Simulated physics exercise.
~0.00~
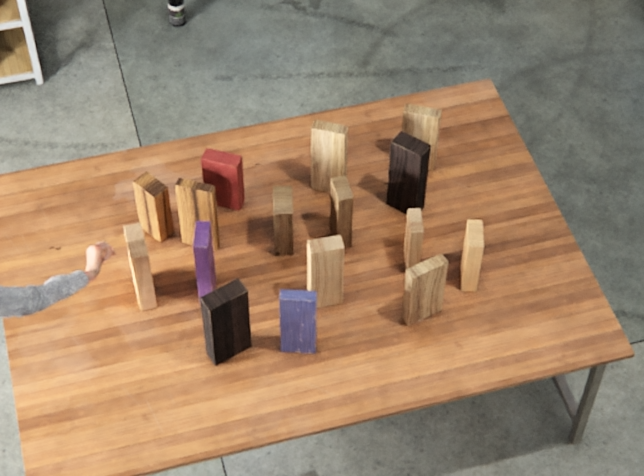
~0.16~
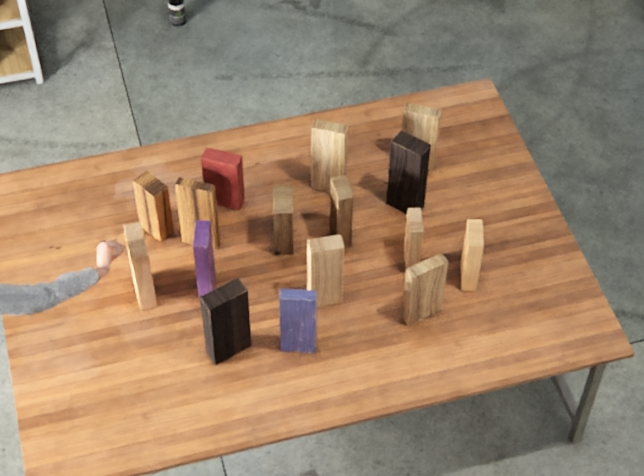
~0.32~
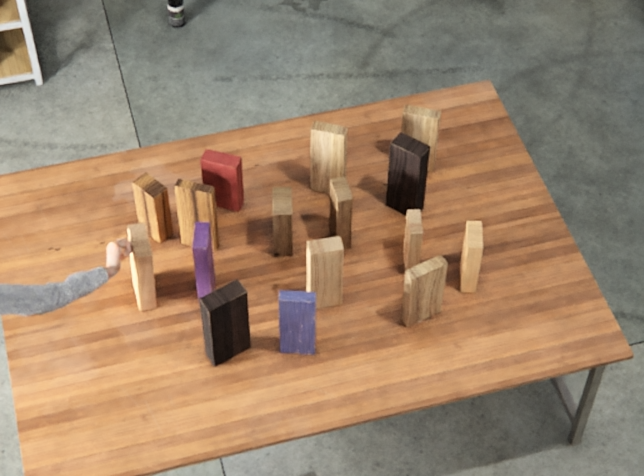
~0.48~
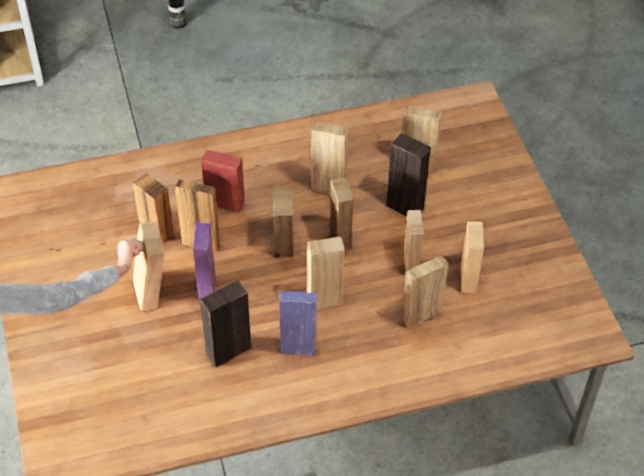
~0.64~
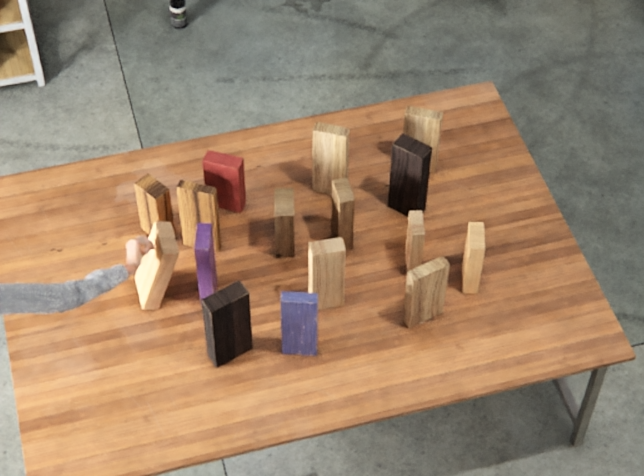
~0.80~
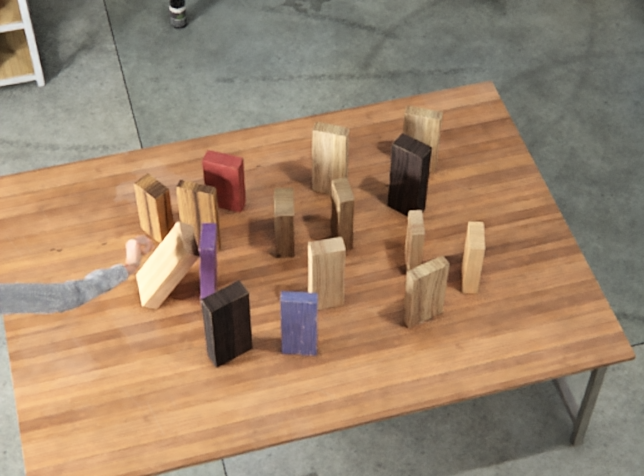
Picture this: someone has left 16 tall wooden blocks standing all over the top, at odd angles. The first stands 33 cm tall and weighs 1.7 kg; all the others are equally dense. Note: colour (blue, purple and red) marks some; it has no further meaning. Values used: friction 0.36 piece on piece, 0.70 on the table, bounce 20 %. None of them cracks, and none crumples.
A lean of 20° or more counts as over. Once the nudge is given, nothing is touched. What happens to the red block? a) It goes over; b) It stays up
b, it stays up.
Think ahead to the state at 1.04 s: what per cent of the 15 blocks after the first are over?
5 per cent.
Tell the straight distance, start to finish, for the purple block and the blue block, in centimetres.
Purple ends up 30 cm away; blue ends up 0 cm away.
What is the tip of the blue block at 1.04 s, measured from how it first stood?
Around 0° from its start.
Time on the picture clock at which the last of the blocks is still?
Near 2.0 s.
After 0.92 s, none of the 15 other blocks over, 1 disturbed; red block unmoved; purple block 17° from how it stood.
After 1.04 s, 1 of the 15 other blocks over; red block unmoved; purple block 47° from how it stood.
After 1.20 s, 1 of the 15 other blocks over; red block unmoved; purple block lying flat.
In the end (2.4 s), 1 of the 15 other blocks over; red block unmoved; purple block lying flat; blue block unmoved. 14 left standing. From the last view, middles, red block near (225, 182), purple block near (264, 291).
